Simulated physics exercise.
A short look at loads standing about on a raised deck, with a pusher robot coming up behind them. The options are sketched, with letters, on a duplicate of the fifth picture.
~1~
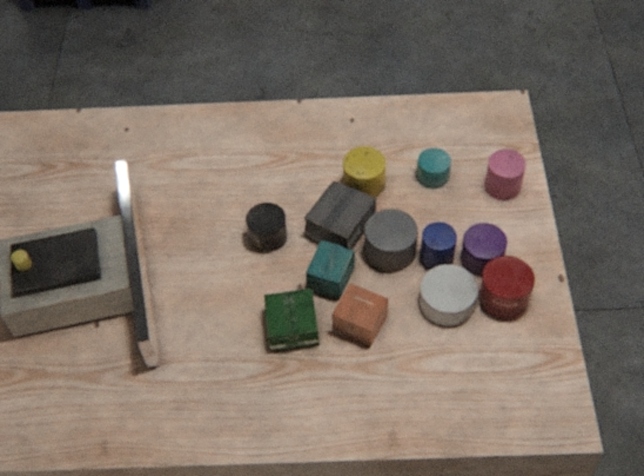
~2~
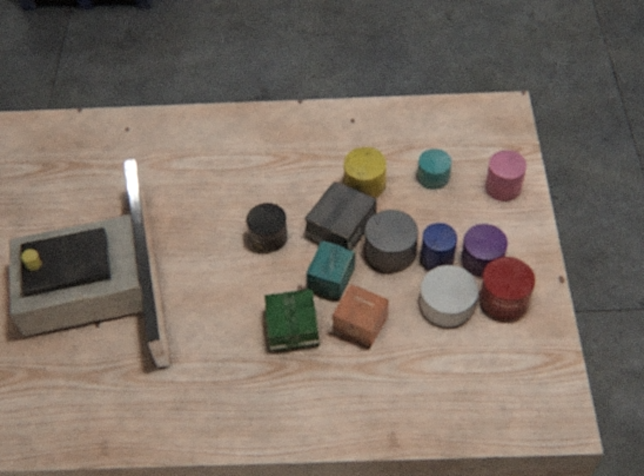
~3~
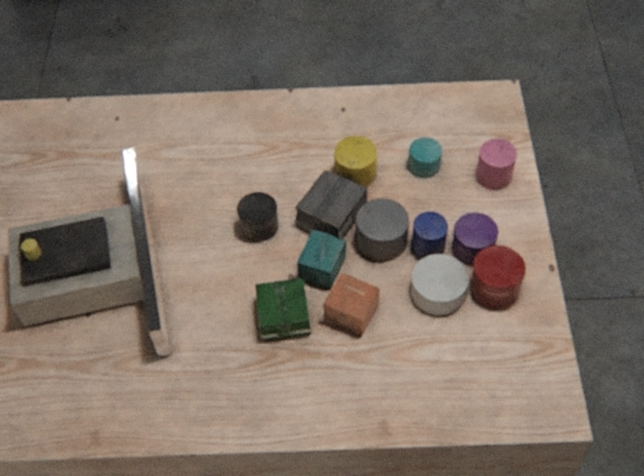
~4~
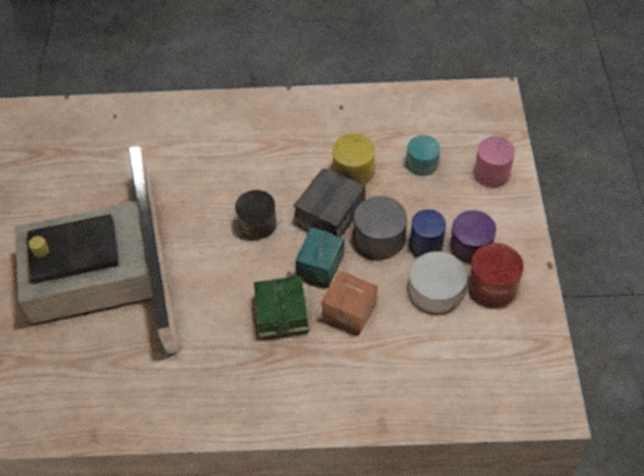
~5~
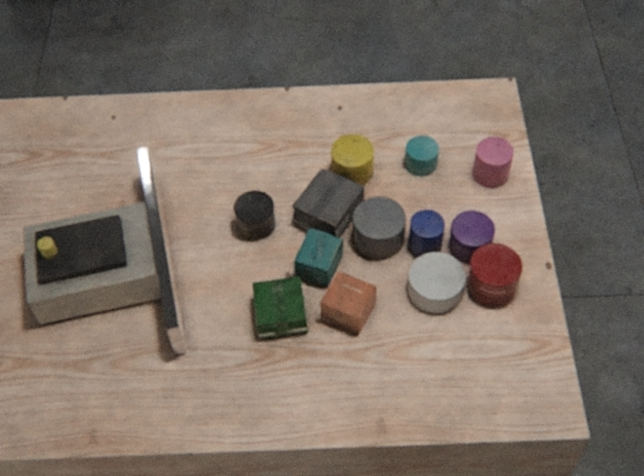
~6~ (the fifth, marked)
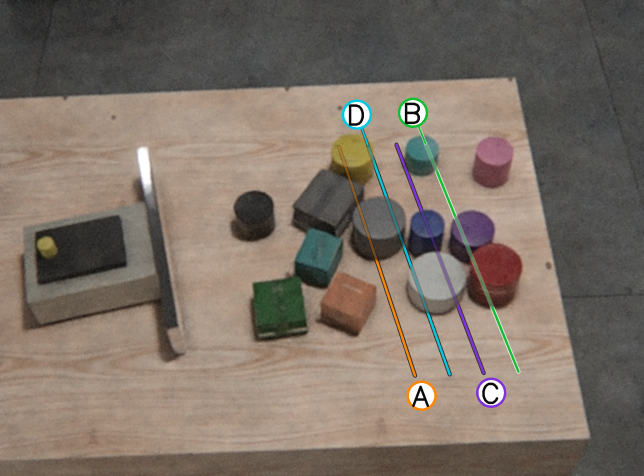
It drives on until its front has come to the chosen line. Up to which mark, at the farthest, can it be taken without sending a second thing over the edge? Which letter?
It can go as far as D.
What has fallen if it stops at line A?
It is the red pail.
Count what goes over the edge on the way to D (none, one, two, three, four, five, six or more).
By then, one.
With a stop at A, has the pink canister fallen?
No.
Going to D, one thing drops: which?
The red pail goes over.
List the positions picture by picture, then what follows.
Pink canister (505, 175); blue canister (438, 246); black pail (267, 228), in the first frame.
Robot (72, 259); green box (292, 320), in the second frame.
Robot (71, 248); orange box (352, 305), in the third frame.
Robot (79, 246); yellow canister (353, 161), in the fourth frame.
Robot (87, 246); turquoise box (318, 258); grey canister (380, 228); turquoise canister (422, 156), in the fifth frame.
On the copy, A at (374, 251); B at (468, 248); C at (436, 249); D at (405, 250).
On D. First, robot (176, 243); green box (294, 306); black pail (267, 214).
Then, robot (267, 239); red pail (528, 271); purple canister (492, 235).
Finally, robot (334, 236); red pail over the edge; white canister (540, 273); one fallen.
By contrast, A is within the limit but short; B drops three; C drops two.
